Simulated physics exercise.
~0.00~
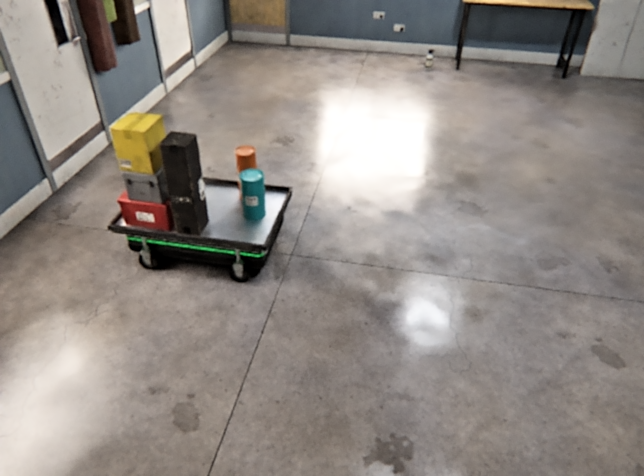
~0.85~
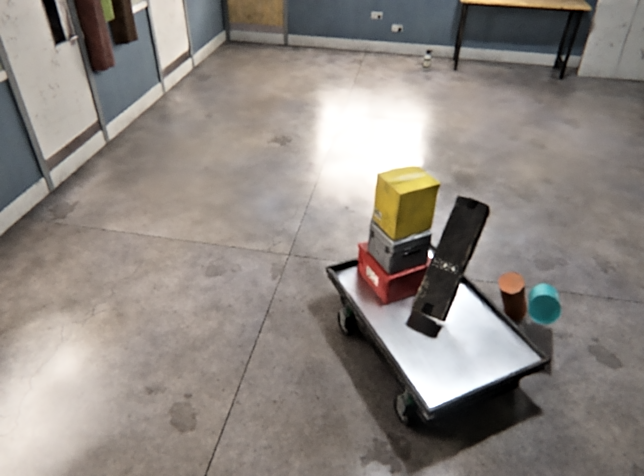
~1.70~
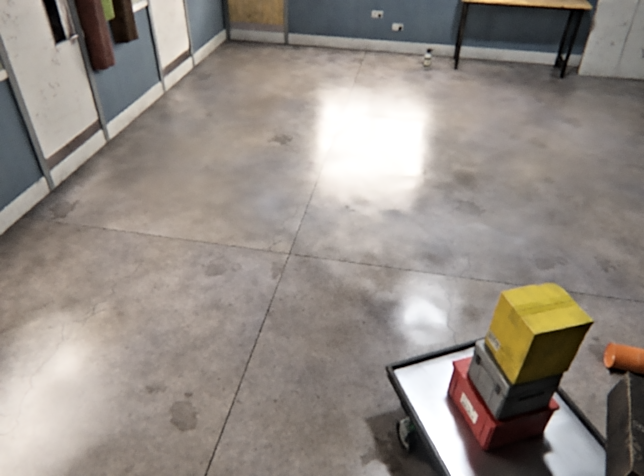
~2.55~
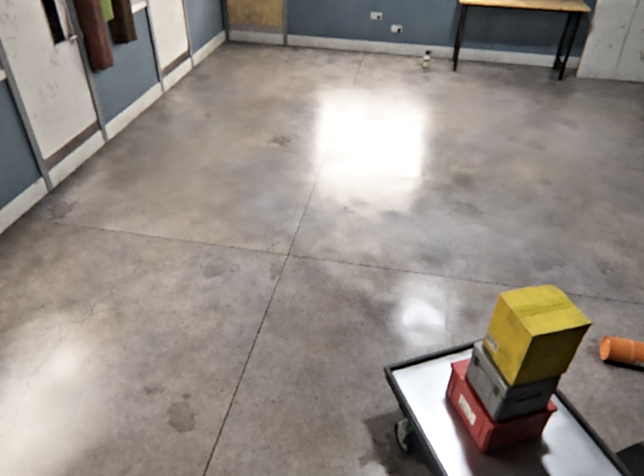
The clip shows a loaded flat cart rolling toward the lower right and turning across a concrete floor as the orange and turquoise canisters go over the side and the black box topples off after them; the cart stops with the yellow, grey and red items still stacked.
